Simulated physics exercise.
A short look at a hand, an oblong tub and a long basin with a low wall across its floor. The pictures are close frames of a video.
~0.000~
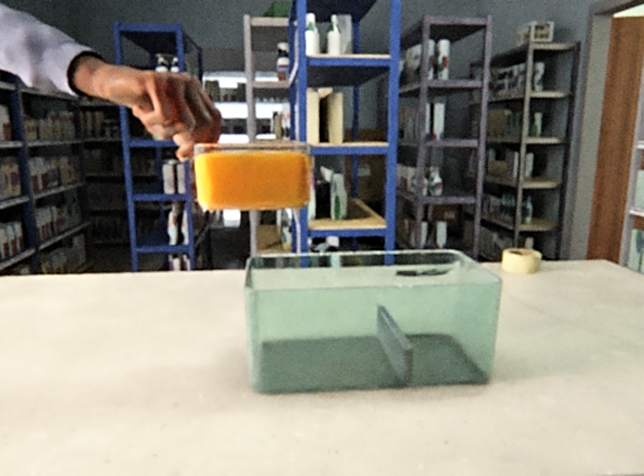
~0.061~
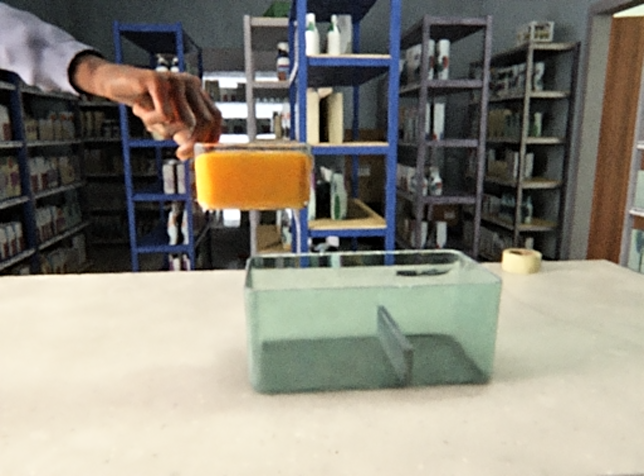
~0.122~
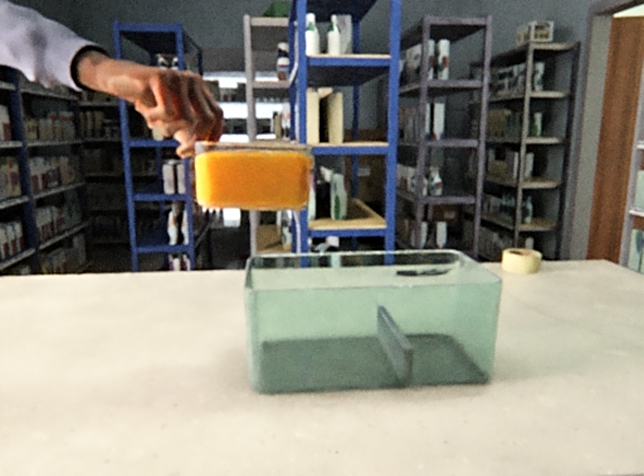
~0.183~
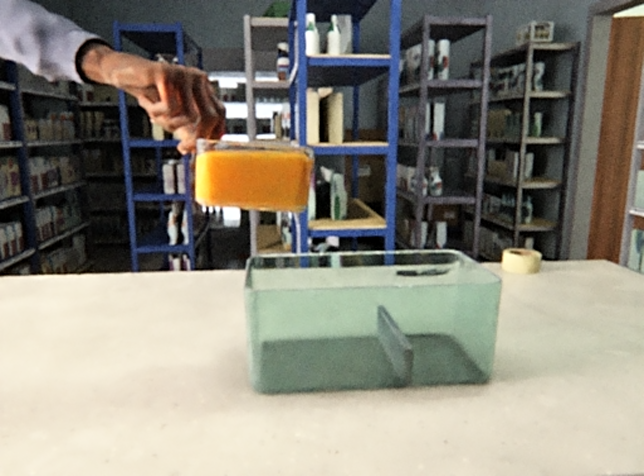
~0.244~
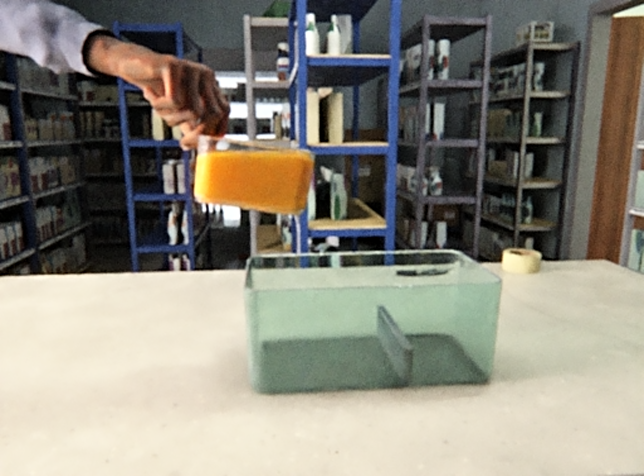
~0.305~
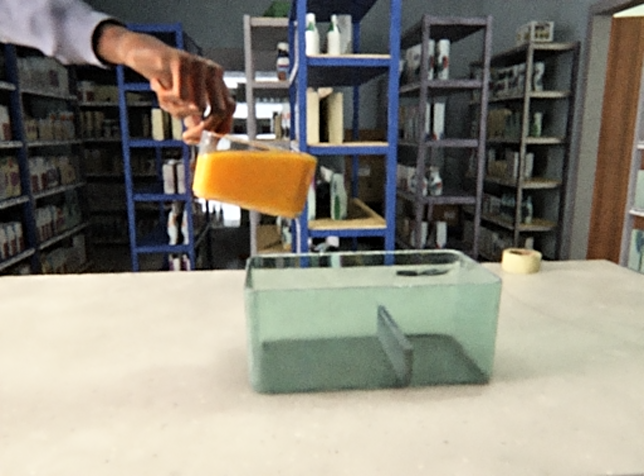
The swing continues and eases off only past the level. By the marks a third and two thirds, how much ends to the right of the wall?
It comes to not even a third.
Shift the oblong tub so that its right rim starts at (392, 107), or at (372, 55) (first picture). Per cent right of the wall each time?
The first gives 85 %, the second 75 %.
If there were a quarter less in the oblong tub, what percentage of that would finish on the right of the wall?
Close to 5 per cent.
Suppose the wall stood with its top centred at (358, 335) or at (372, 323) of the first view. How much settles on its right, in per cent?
Roughly 65 per cent, and 45 per cent.
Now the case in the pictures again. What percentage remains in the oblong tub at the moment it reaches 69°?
Near 40 %.
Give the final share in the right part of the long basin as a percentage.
Near 5 %.
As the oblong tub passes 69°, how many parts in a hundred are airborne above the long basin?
Near 30 %.
Then, 0.76 s in, the tilt is 69° and 42 per cent is still to pour, 26 is left of the wall and 0 right of it.
Then, 1.09 s in, the tilt is 103° and 7 per cent is still to pour, 85 is left of the wall and 1 right of it.
Then, 1.44 s in, the tilt is 111° and 0 per cent is still to pour, 97 is left of the wall and 2 right of it.
Then, 1.82 s in, the tilt is 111° and 0 per cent is still to pour, 97 is left of the wall and 3 right of it.
Finally, 97 per cent lies left of the wall, 2 right of it and 1 outside.
